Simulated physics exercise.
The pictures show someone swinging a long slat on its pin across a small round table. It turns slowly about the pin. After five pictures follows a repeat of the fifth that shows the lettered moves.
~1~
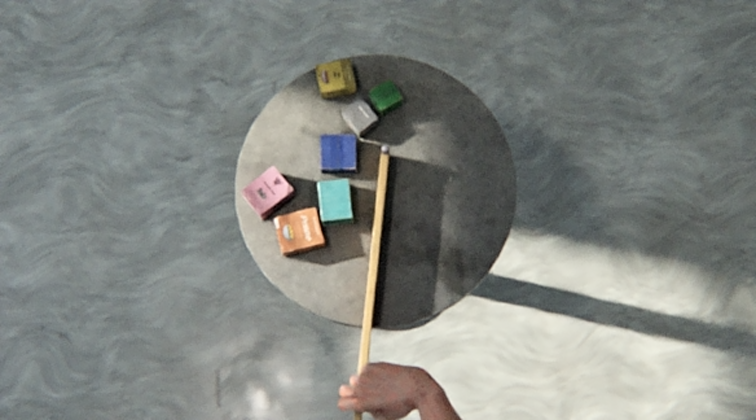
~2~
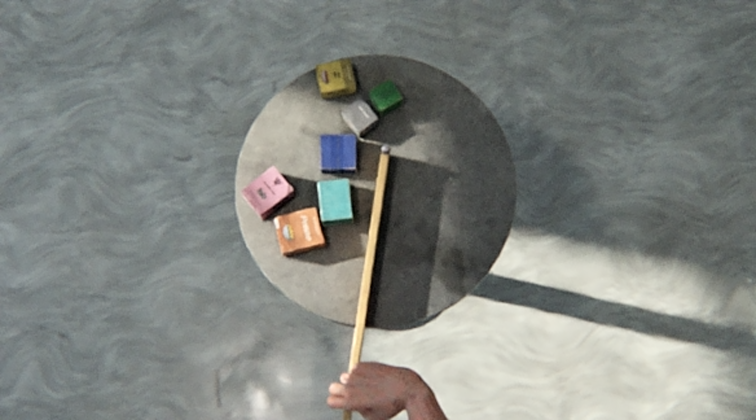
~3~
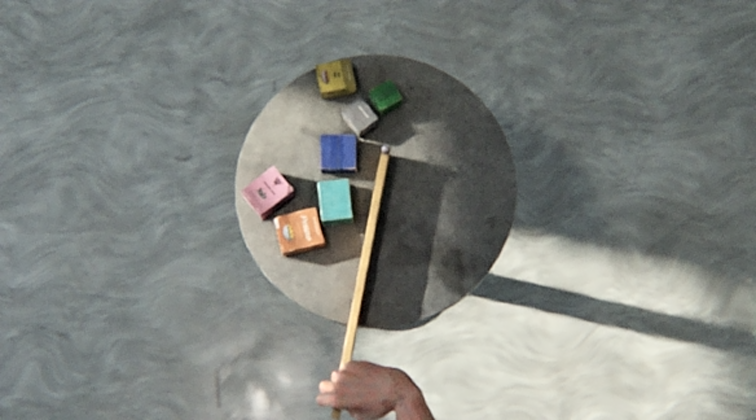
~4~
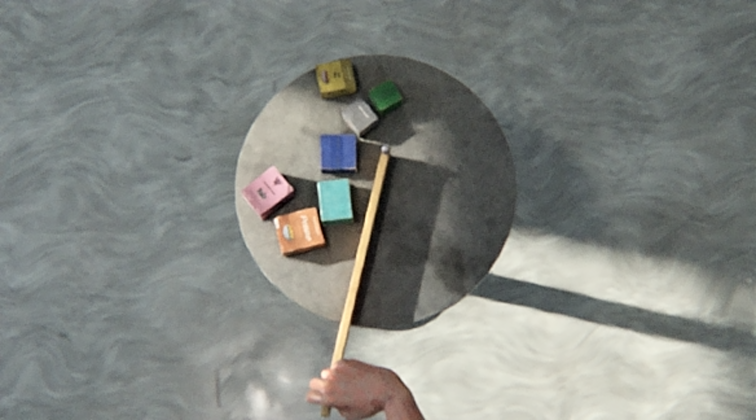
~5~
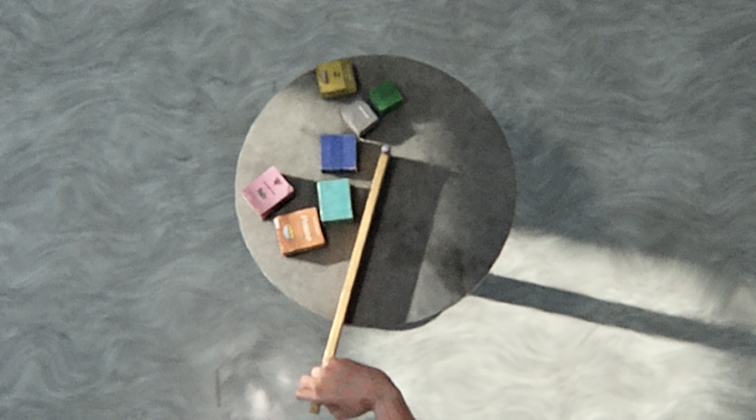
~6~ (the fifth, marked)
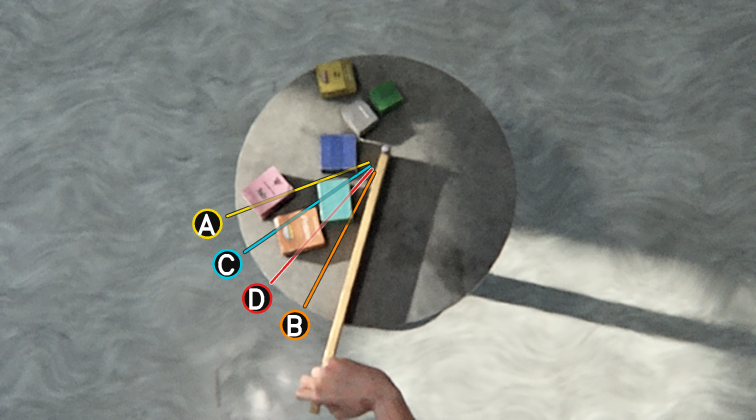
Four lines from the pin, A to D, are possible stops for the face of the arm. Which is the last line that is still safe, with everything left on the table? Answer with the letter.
As far as mark A.
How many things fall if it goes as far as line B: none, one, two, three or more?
By then, none.
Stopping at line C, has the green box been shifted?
By then, no.
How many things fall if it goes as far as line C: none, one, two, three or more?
In all, none.
On the copy, A at (298, 189); B at (340, 238); C at (308, 209); D at (322, 226).
On A. First, arm (334, 223); orange packet (294, 232); turquoise block (326, 193).
Then, arm (312, 202); pink box (257, 177); orange packet (273, 207).
Finally, arm (302, 183); pink box (247, 150); orange packet (261, 181); nothing has fallen.
By contrast, B is safe but short; C is safe but short; D is safe but short.
